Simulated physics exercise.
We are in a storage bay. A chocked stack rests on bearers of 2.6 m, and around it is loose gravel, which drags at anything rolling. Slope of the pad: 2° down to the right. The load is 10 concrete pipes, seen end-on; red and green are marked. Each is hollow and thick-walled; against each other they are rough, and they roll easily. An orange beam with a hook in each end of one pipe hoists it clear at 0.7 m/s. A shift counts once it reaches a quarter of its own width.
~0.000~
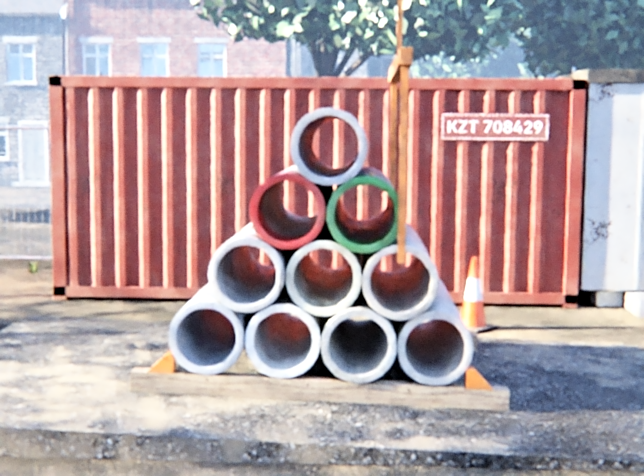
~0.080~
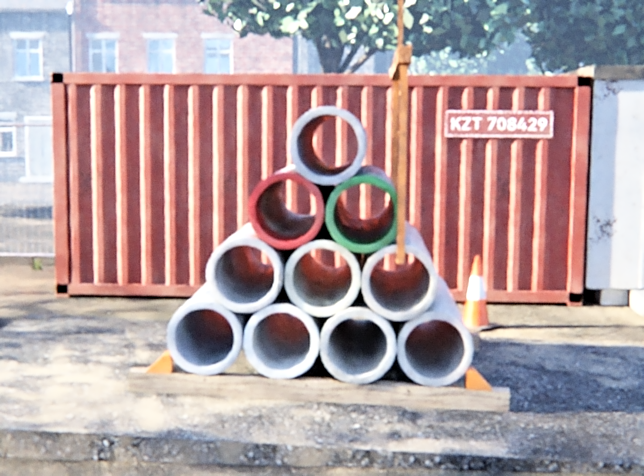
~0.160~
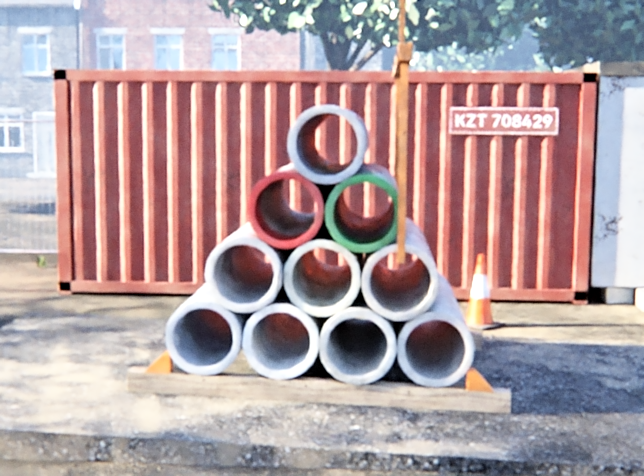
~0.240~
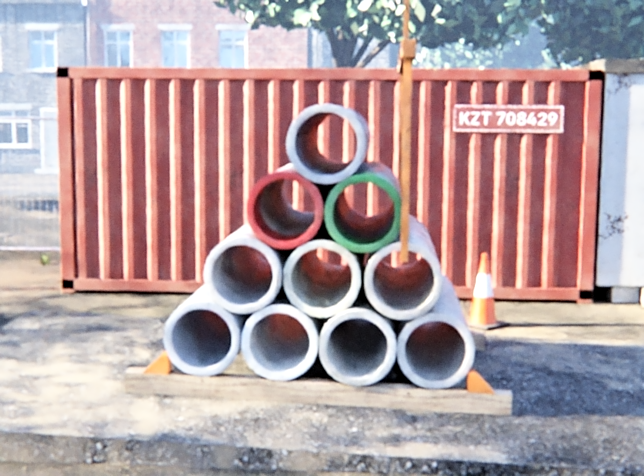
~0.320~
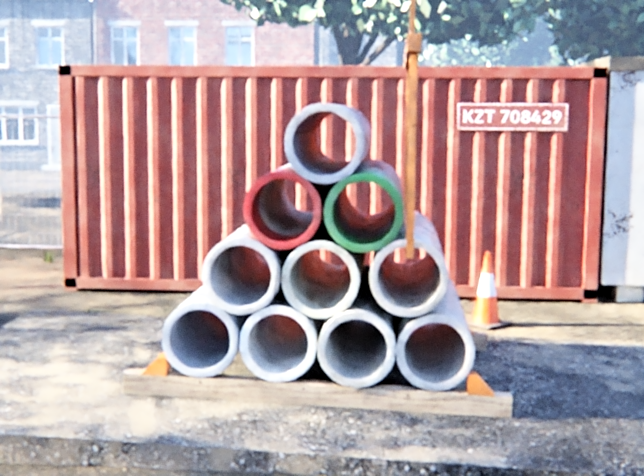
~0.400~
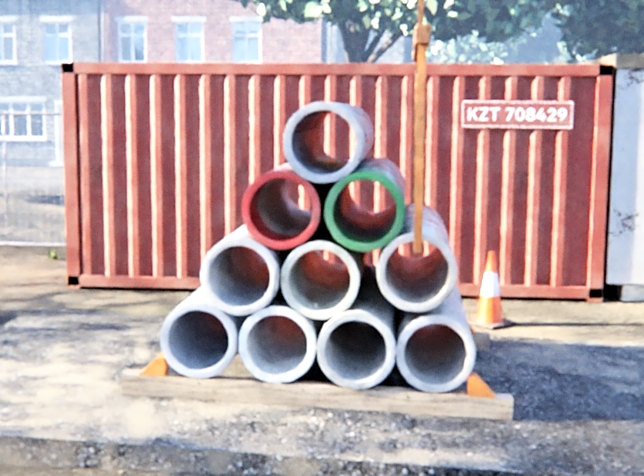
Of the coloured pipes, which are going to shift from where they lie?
Red: No; green: Yes.
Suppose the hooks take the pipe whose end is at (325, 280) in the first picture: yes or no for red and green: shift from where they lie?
Then red would do so, green would do so.
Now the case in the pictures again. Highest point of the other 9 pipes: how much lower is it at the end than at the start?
Roughly 45 cm.
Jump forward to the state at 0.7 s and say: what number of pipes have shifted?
At that point the count stands at 0.
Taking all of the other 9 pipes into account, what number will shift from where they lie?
I count 2 altogether.
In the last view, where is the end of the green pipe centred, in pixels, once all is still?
Rest position in the last view: About (399, 286).
Then, 0.7 s in, red is where it was; green is 4 cm further right and 3 cm lower; 0 of the other 9 have shifted.
Then, 1.1 s in, green is 21 cm further right and 24 cm lower; still the same for red; 2 of the other 9 have shifted.
In the end (1.6 s), red is where it was; green is 25 cm further right and 46 cm lower; 2 of the other 9 have shifted.
